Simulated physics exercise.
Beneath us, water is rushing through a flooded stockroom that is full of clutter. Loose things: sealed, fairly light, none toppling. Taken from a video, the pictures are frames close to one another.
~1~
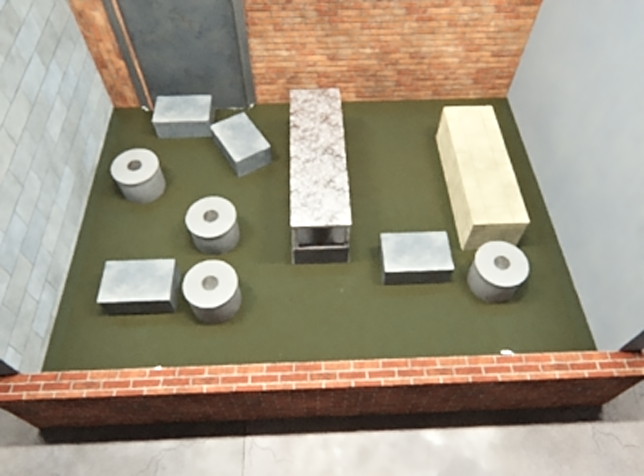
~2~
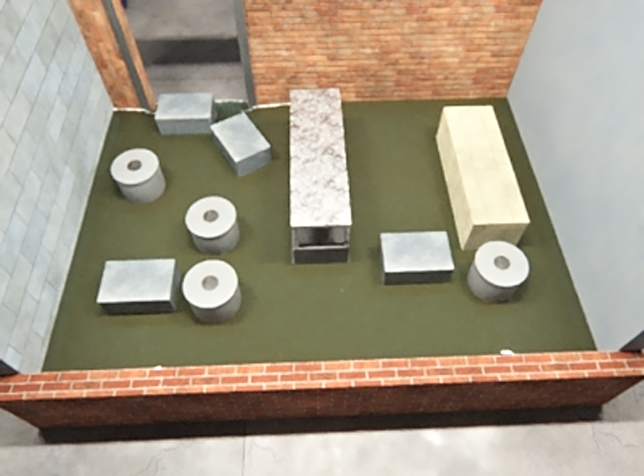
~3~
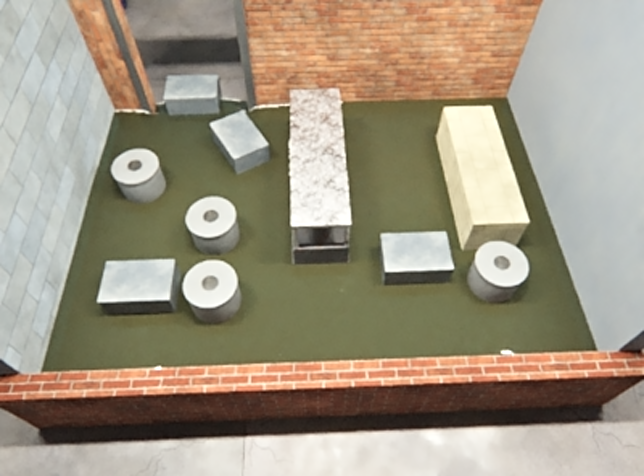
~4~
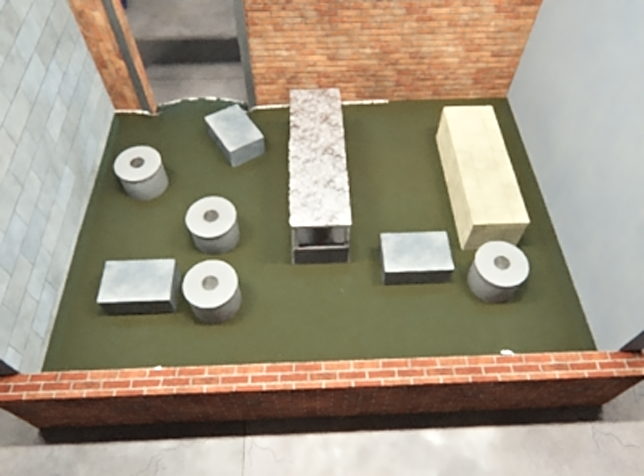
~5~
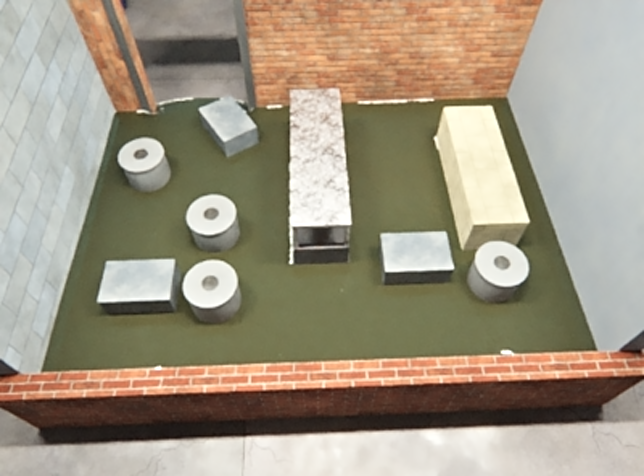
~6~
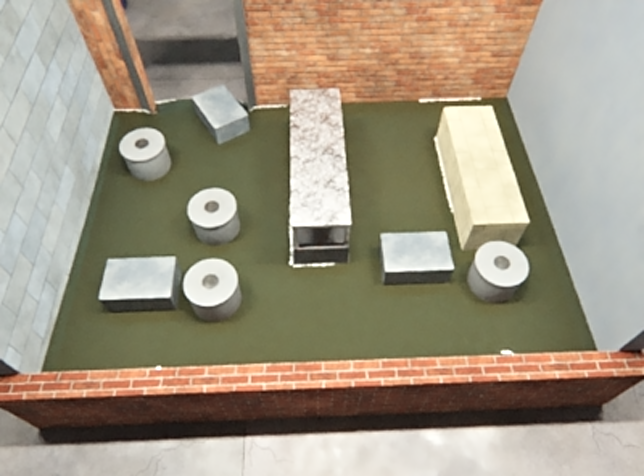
In this clip, the dark door of a brick-walled room of murky green water opens, and a grey block drifts out through the doorway; a second block then shifts toward the opening as the leftmost grey cylinder moves slightly.
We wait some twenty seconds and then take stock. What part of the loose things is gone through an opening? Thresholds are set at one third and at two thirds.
The portion will probably reach two thirds or more.
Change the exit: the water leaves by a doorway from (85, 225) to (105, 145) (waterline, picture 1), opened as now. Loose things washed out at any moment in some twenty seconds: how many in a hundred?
It works out at 90 percent.
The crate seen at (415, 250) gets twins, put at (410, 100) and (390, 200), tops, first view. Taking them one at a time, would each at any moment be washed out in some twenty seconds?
Listed first makes it out, listed second does not escape.
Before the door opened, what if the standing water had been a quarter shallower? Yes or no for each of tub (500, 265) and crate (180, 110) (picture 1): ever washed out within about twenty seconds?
Going one by one, I'd say never leaves for the first and leaves the room for the second.
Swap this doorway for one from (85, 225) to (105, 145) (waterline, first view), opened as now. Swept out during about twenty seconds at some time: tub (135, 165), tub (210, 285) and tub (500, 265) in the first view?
Looking at them in turn, number one is flushed away, number two is flushed away, and number three is held back.
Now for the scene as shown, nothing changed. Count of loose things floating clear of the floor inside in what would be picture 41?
Tally at that point: 2.
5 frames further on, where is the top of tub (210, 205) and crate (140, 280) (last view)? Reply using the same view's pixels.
About (204, 161), then about (138, 233).
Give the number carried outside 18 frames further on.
4.
A moment on, 2 of 8 are out; 6 afloat.
Next, 4 of 8 are out; 4 afloat.
Later, 6 of 8 are out; 2 afloat.
In the end, 6 of 8 are out; 2 afloat.
